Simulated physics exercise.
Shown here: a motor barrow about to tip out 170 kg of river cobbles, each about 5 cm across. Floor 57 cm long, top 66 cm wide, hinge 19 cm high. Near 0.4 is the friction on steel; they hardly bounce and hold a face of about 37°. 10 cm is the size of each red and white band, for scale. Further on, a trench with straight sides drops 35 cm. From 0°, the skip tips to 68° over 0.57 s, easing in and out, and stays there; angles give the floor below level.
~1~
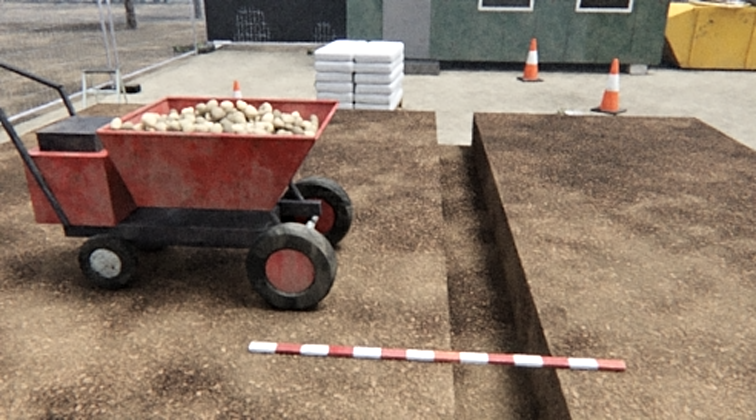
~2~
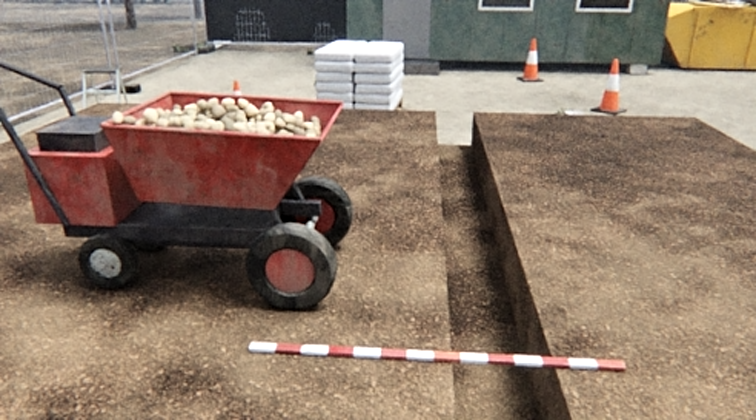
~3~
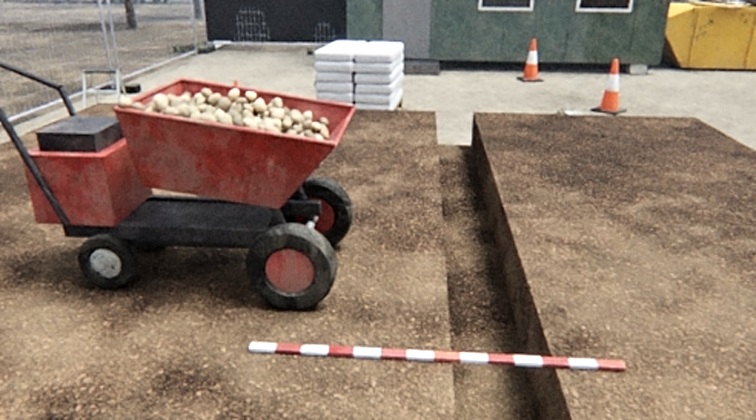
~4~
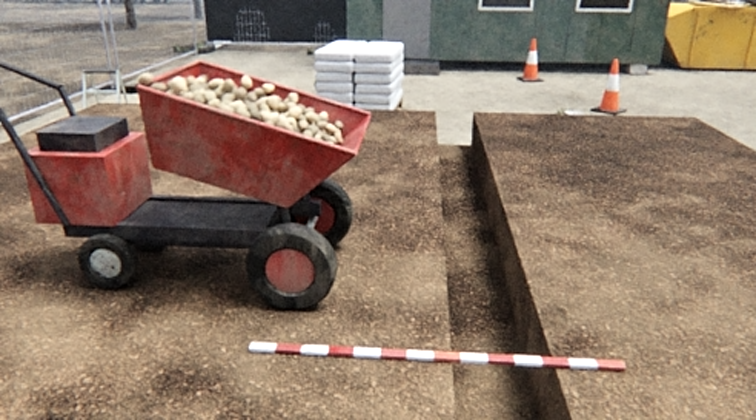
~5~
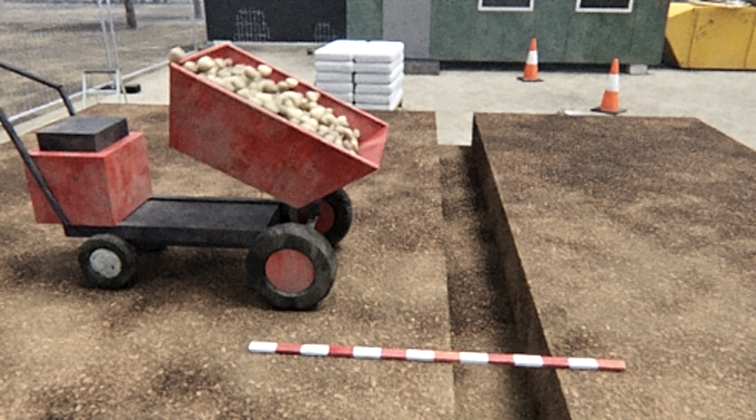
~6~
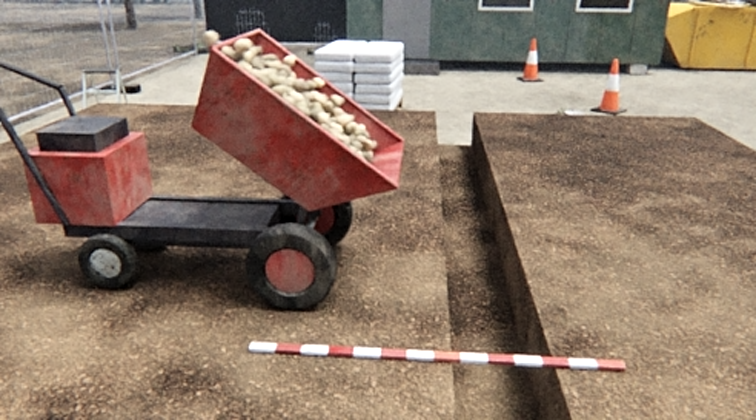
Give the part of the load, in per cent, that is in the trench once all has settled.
Close to 73 in a hundred.
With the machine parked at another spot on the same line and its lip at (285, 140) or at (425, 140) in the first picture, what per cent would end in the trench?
Some 75 and some 15 per cent, in that order.
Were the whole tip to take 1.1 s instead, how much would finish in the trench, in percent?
Near 85 per cent.
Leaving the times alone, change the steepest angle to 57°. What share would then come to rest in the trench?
In that case near 45 per cent.
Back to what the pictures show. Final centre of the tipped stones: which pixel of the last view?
At about pixel (495, 325) in the last view.
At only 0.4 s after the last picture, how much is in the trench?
25 per cent, give or take.
Then, 0.1 s after the last picture the floor is at 58°, 100 % in the skip; the foremost stones are at (408, 189).
Then, 0.4 s after the last picture the floor is at 68°, 75 % in the skip, 2 % short of the trench, 23 % in the trench; the foremost stones are at (514, 285).
Then, 0.7 s after the last picture the floor is at 68°, 23 % in the skip, 1 % short of the trench, 55 % in the trench, 21 % past the trench; the foremost stones are at (702, 290).
Then, 2.7 s after the last picture the floor is at 68°, 5 % in the skip, 1 % short of the trench, 73 % in the trench, 21 % past the trench; the foremost stones are past the picture's edge.
